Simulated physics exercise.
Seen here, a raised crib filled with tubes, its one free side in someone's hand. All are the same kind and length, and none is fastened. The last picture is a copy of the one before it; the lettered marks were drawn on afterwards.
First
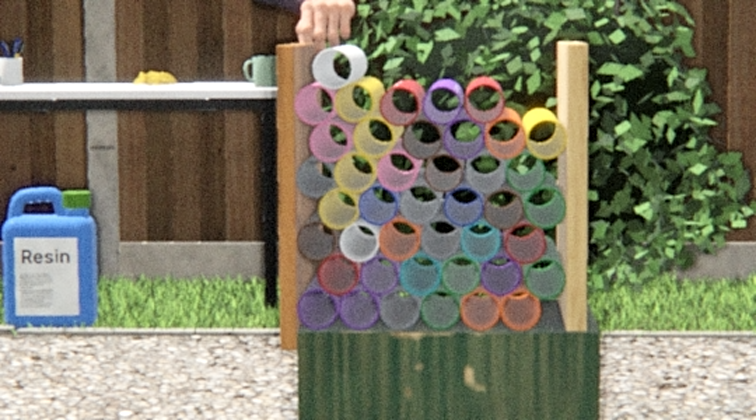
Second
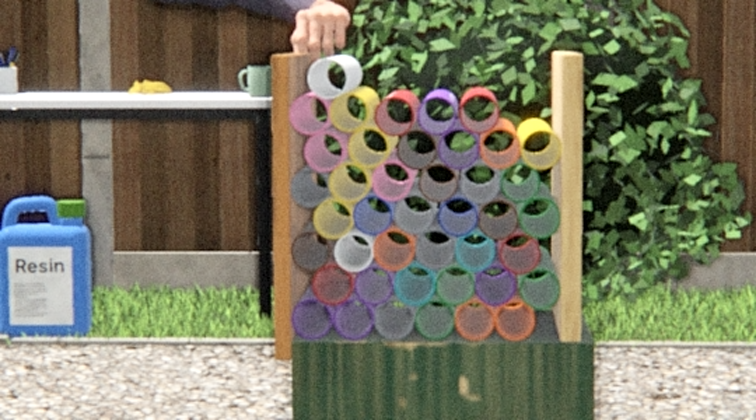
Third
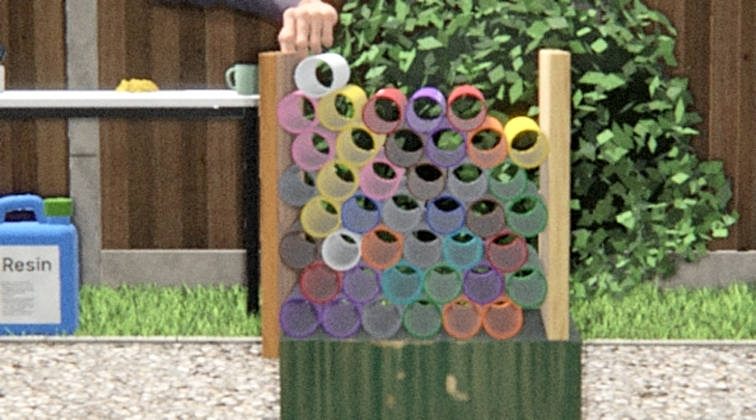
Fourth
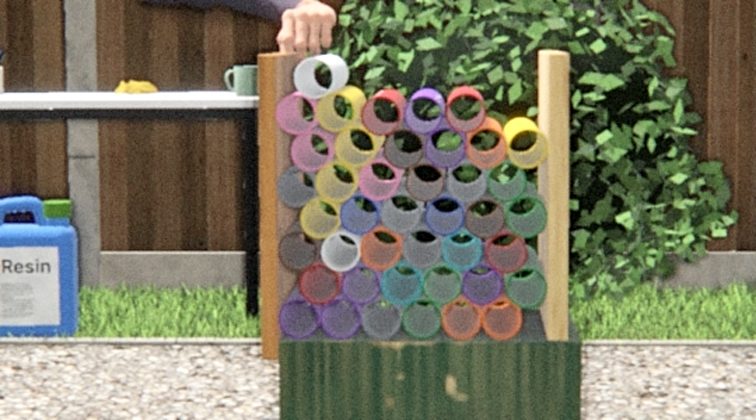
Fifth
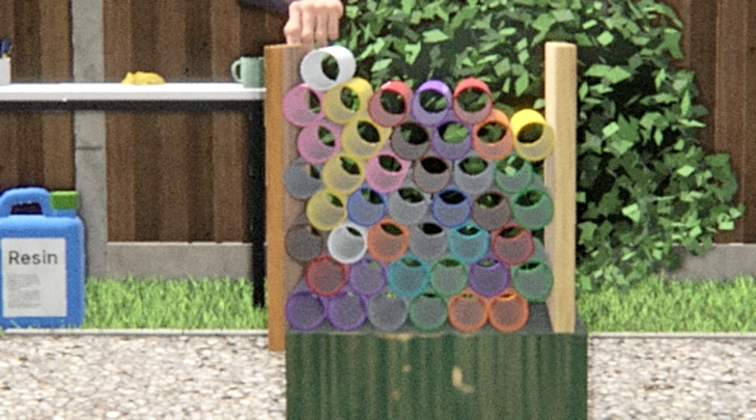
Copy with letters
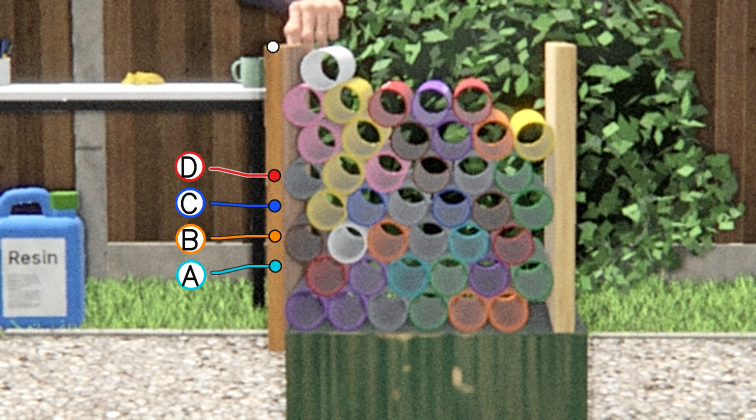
A hand holds the left board beside stacked colourful tubes, which stay still in their crib.
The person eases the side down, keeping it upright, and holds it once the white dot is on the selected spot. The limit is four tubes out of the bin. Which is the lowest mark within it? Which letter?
The lowest mark that will do is C.
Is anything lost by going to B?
At B: Yes.
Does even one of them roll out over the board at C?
Yes.
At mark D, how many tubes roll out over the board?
It comes to two.
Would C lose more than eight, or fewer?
At C, fewer than eight.
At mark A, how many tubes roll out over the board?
With A, five.
On the marked copy, A at (276, 266); B at (275, 236); C at (275, 206); D at (275, 175); the white dot at (273, 47).
Following C. Soon after the start, top of the board (283, 116).
Later, top of the board (284, 193).
In the end, top of the board (284, 206), two out over the board.
As for the rest, A five out over the board; B five out over the board; D two out over the board.
